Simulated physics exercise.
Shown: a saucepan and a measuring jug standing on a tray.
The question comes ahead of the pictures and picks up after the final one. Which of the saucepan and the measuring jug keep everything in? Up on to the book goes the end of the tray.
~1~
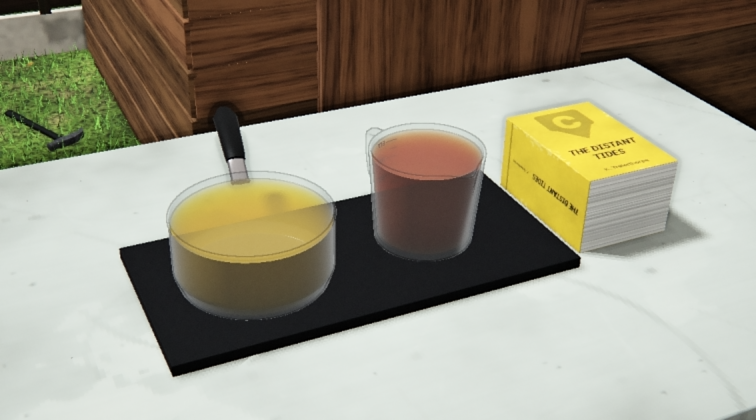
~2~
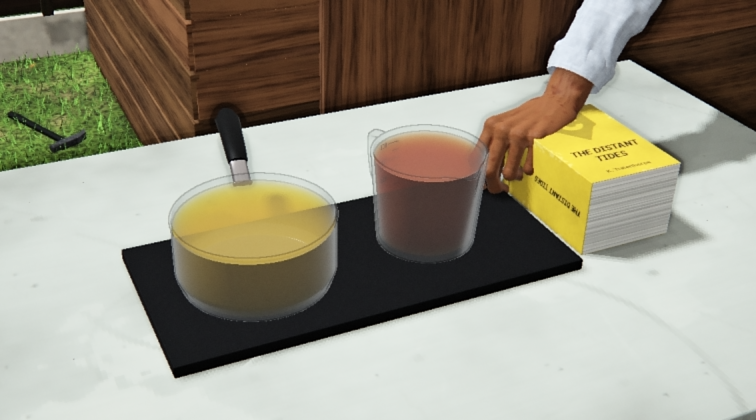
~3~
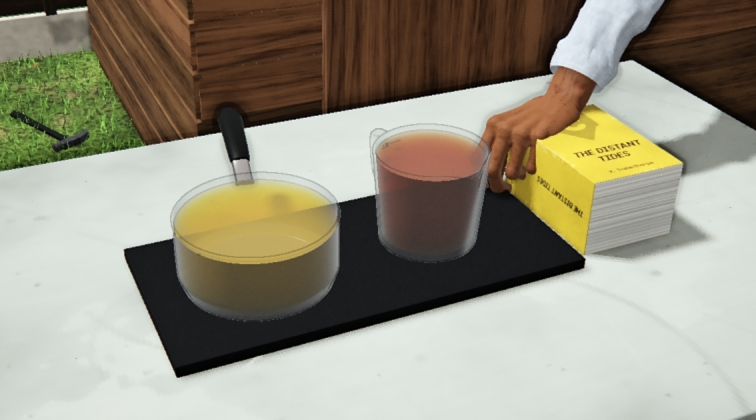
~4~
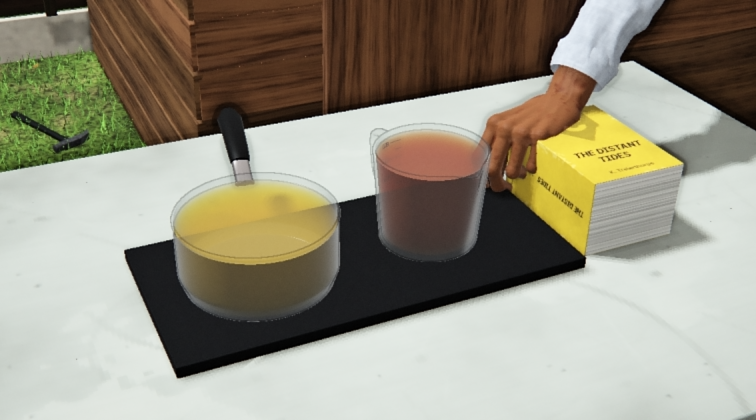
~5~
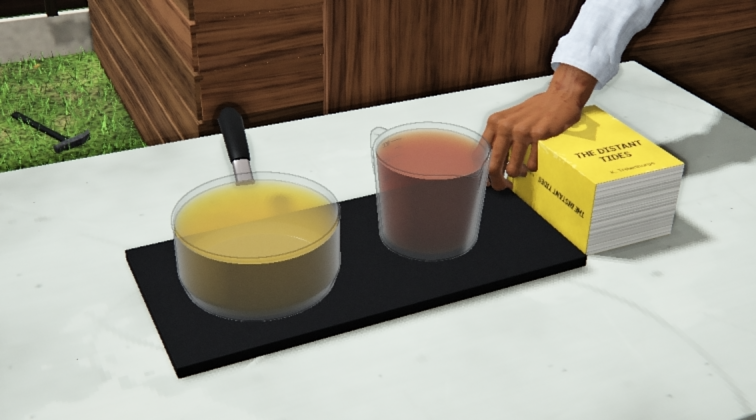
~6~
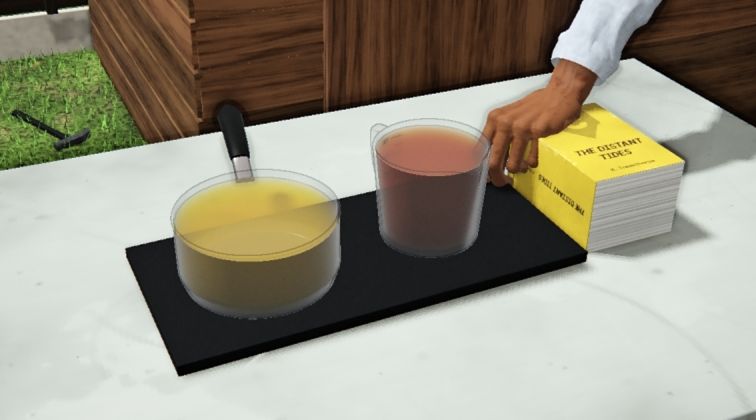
On the left the saucepan - spills, on the right the measuring jug - spills.
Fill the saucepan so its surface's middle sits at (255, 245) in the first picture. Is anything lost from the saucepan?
Honestly, I reckon it comes through fine.
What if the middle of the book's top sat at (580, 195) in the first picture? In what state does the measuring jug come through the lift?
Outcome: No loss.
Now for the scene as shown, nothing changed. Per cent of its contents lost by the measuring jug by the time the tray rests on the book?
I make it 8 per cent.
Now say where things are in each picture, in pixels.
In the first picture, the tray lies flat; saucepan (253, 242) nearly full; measuring jug (426, 190) nearly full; book (629, 207).
The second picture shows a hand takes the end of the tray; saucepan nearly full, surface at (254, 220); measuring jug nearly full, surface at (429, 156).
The third picture shows the tray slopes by about 0°; saucepan (258, 243) nearly full; measuring jug (429, 191) nearly full.
In the fourth picture, the end is rising; saucepan nearly full, surface at (257, 220); measuring jug nearly full, surface at (432, 154); book (634, 210).
In the fifth picture, the end has come up a little; saucepan (258, 243) nearly full; measuring jug (431, 189) nearly full.
The sixth picture shows slope near 1°; saucepan nearly full, surface at (257, 217); measuring jug nearly full, surface at (431, 150); book (635, 208).
A moment on, the tray slopes by about 7°; saucepan, all is still inside; measuring jug, all is still inside.
Further on, the tray slopes by about 15°; saucepan, a puddle lies under it; measuring jug, a puddle lies under it.
When it is over, the tray slopes by about 13°, resting on the book; saucepan, a puddle lies under it; measuring jug, a puddle lies under it.
